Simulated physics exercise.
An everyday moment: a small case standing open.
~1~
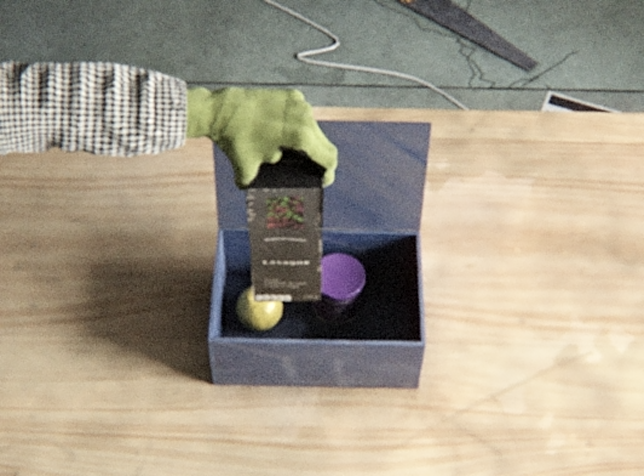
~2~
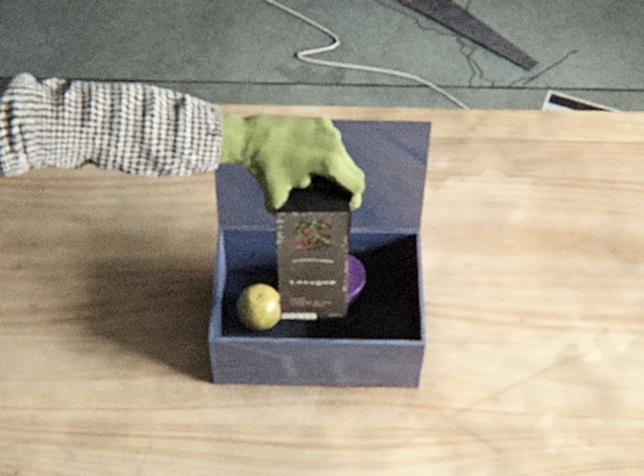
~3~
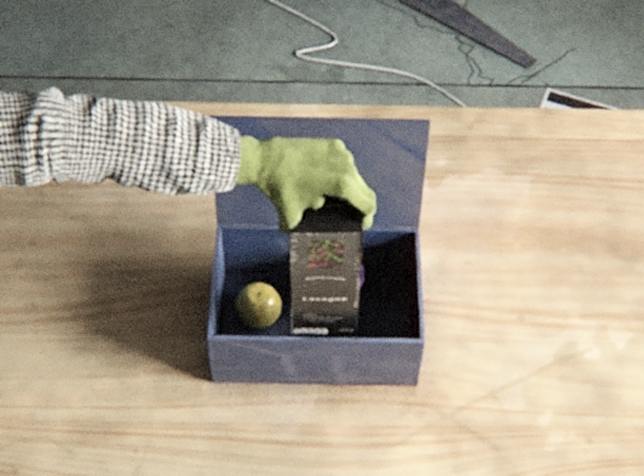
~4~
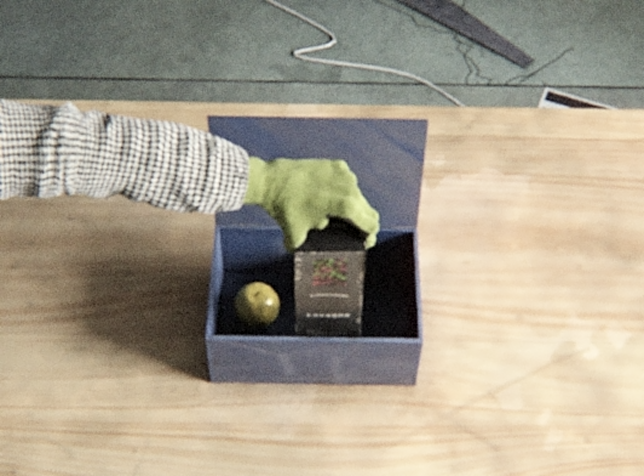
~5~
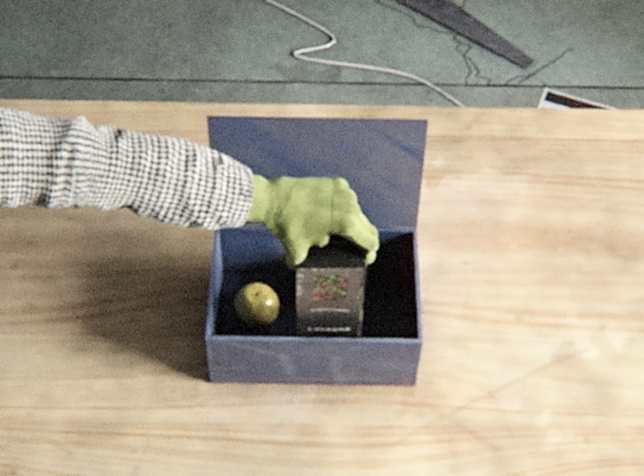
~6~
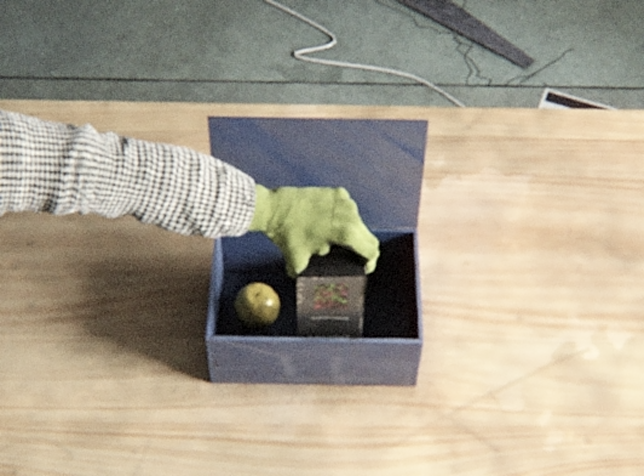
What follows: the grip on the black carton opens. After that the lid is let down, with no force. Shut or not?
Outcome: The lid is held up.
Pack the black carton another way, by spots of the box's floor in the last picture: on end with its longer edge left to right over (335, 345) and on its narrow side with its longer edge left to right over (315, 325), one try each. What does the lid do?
In the first case it stays ajar; in the second case it closes.
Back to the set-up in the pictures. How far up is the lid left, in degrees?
Some 50° above the rim.
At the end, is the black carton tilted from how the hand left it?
It stays as placed.
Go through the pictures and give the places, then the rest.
The first frame shows still above its spot; black carton (286, 230); yellow apple (259, 308).
The second frame shows still above its spot; black carton (313, 251); yellow apple (259, 307).
The third frame shows still above its spot; black carton (324, 268); yellow apple (258, 306).
The fourth frame shows still above its spot; black carton (328, 285); yellow apple (256, 306).
The fifth frame shows still above its spot; black carton (329, 300); yellow apple (256, 306).
The sixth frame shows in place under the hand; black carton (329, 308); yellow apple (257, 306).
Then, 1.10 s past the last view, lid starting down.
Then, 1.40 s past the last view, lid 73° above the rim.
Then, 1.60 s past the last view, lid 57° above the rim.
Finally, lid 48° above the rim; all 3 still in place. Final places as the last picture's camera would see them, black carton near (329, 308).
